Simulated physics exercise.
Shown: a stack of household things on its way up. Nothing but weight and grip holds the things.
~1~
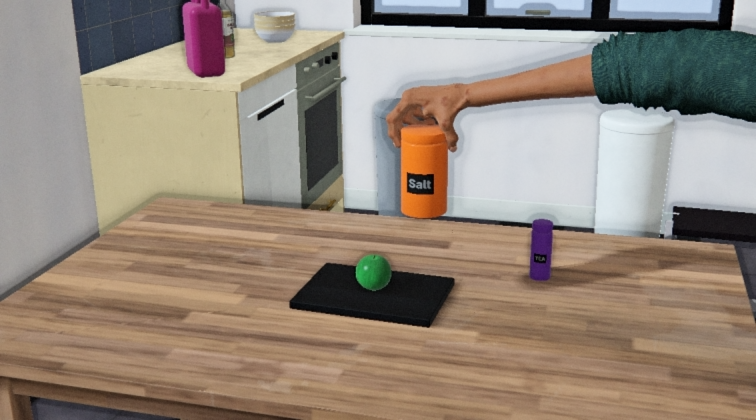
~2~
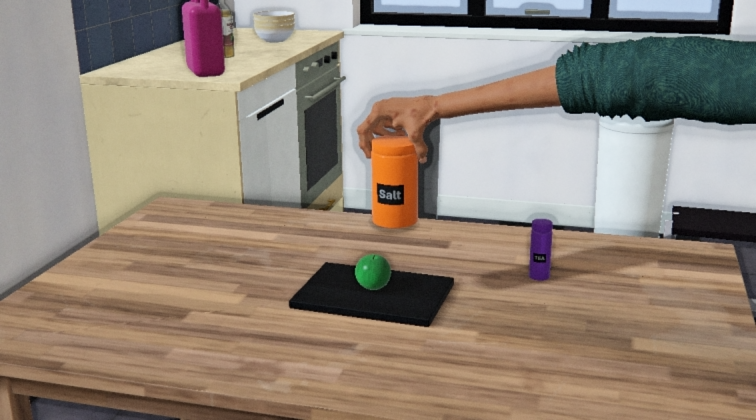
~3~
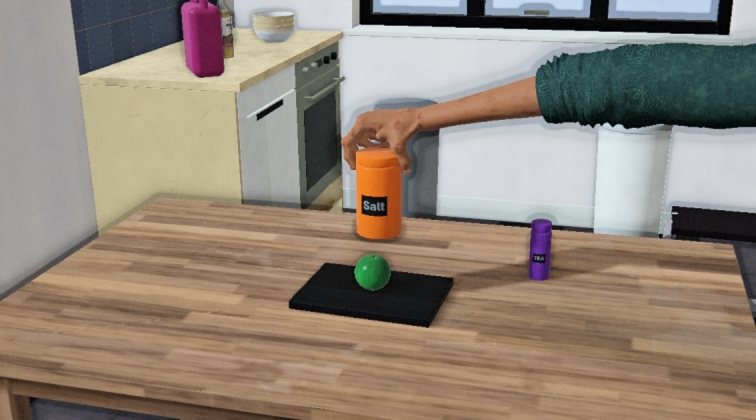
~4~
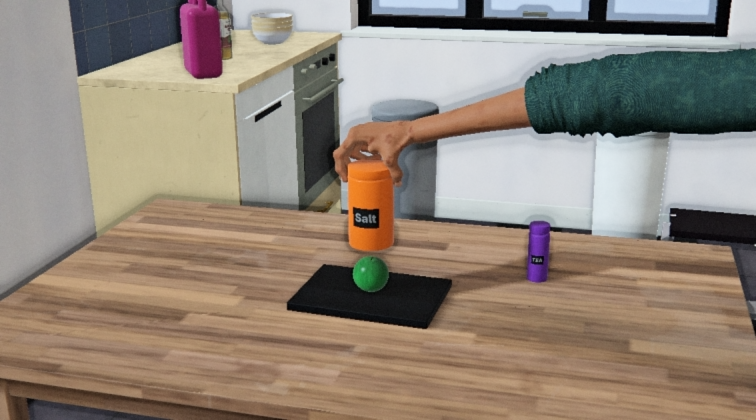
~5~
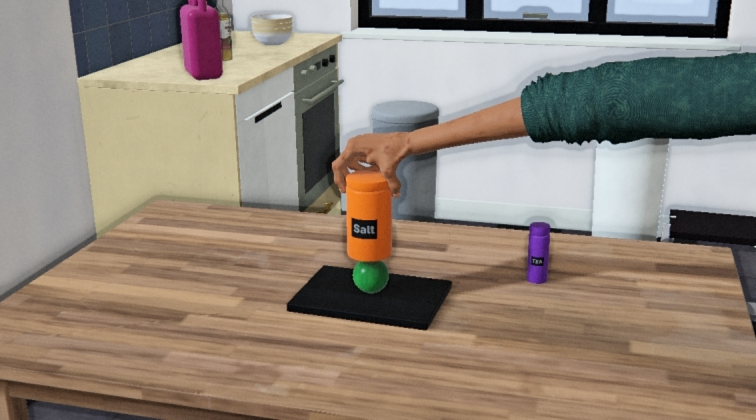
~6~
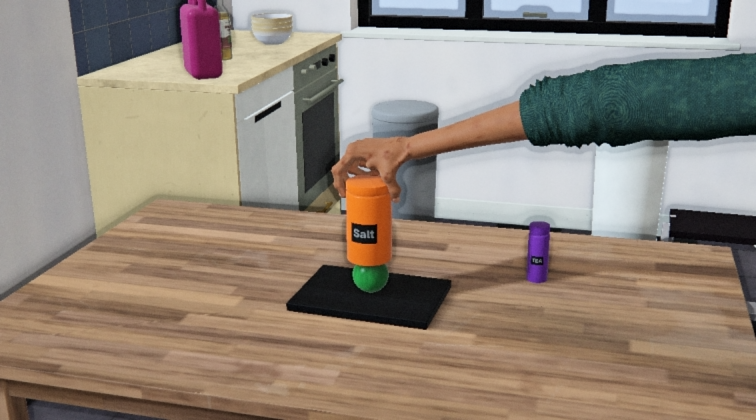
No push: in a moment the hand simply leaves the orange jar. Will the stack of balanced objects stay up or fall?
Something topples.
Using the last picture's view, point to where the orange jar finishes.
At about (265, 267).
Then, 0.60 s on from there, orange jar turned 34° from how it was put near (344, 223).
Then, 0.70 s on from there, orange jar now fallen.
Then, 0.80 s on from there, things are still on the move.
Then, 1.00 s on from there, as before.
In the end, fallen, orange jar; the other 3 unmoved. At the end, from the last picture's camera, orange jar near (265, 267). The pile gives way.
